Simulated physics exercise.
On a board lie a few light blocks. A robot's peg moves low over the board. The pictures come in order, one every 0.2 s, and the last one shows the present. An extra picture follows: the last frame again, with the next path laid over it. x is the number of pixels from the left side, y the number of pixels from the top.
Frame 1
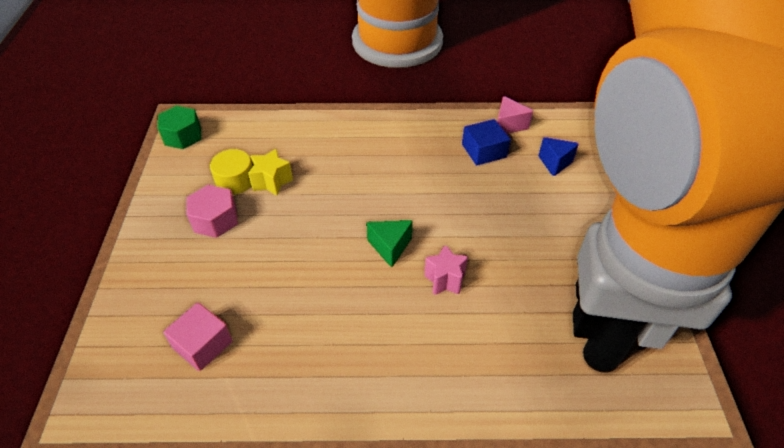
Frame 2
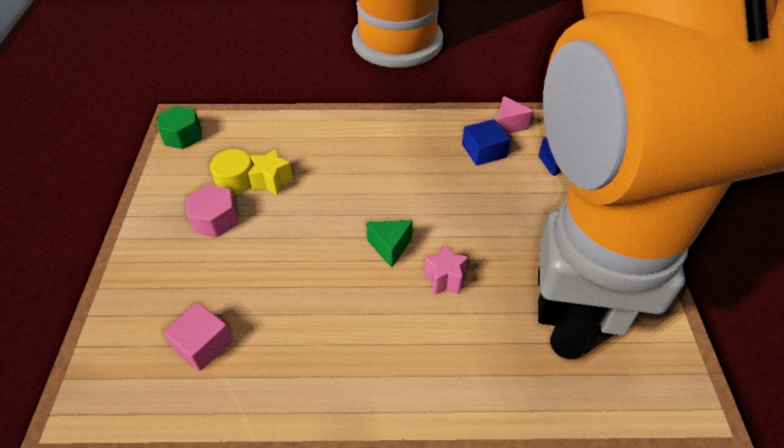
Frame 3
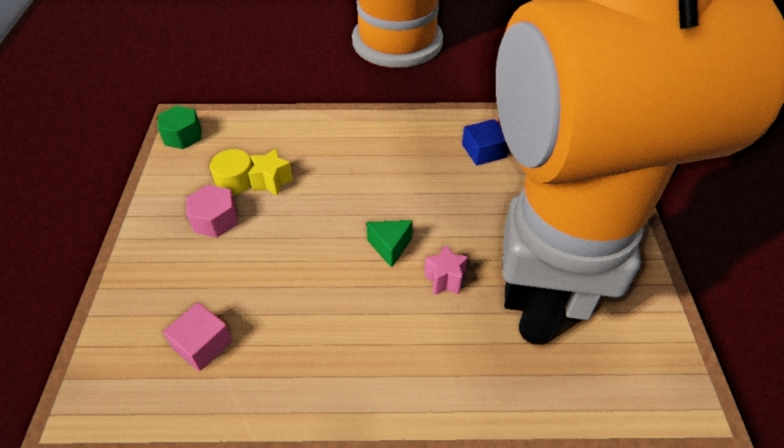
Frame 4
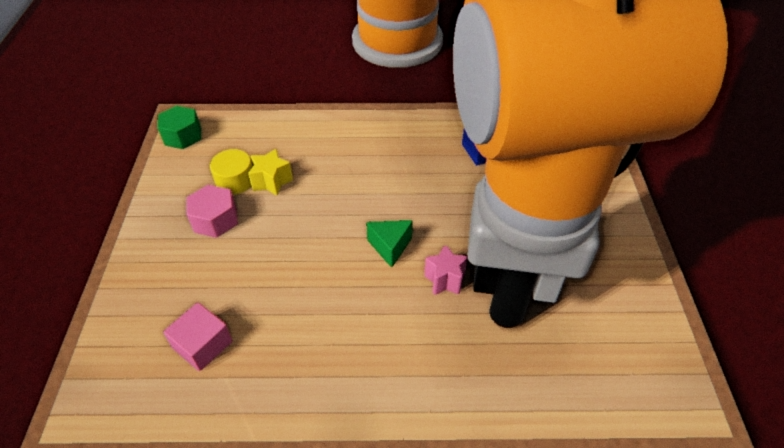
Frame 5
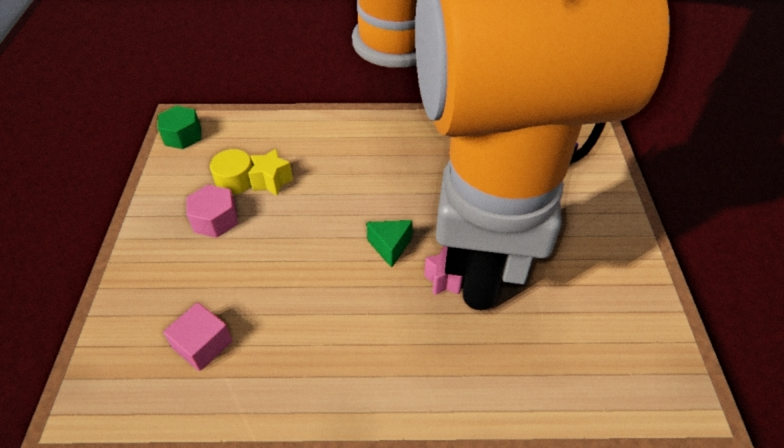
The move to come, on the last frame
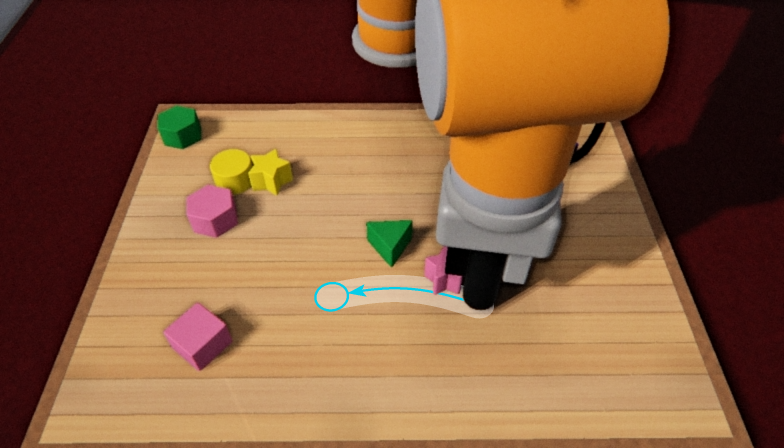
On a wooden board, a robot arm moves left toward a pink star among scattered blocks.
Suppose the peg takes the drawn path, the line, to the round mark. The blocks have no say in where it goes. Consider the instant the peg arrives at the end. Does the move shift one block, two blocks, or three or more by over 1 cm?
Moved: Just one.
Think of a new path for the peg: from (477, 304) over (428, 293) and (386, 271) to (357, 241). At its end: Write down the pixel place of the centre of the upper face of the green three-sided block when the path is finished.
It sits at (381, 209).
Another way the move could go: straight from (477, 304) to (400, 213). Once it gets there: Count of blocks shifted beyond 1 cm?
I expect two blocks to be moved by more than 1 cm.
The line goes from (477, 304) by way of (429, 291) and (380, 289) to (332, 296).
The first path, step by step. One third of the way, peg (428, 283); pink star (425, 247), turned 65° clockwise.
Two thirds of the way, peg (379, 281); pink star (419, 247), turned 90° clockwise.
At the end, peg (331, 289); green three-sided block unmoved; pink star (419, 247), turned 90° clockwise.
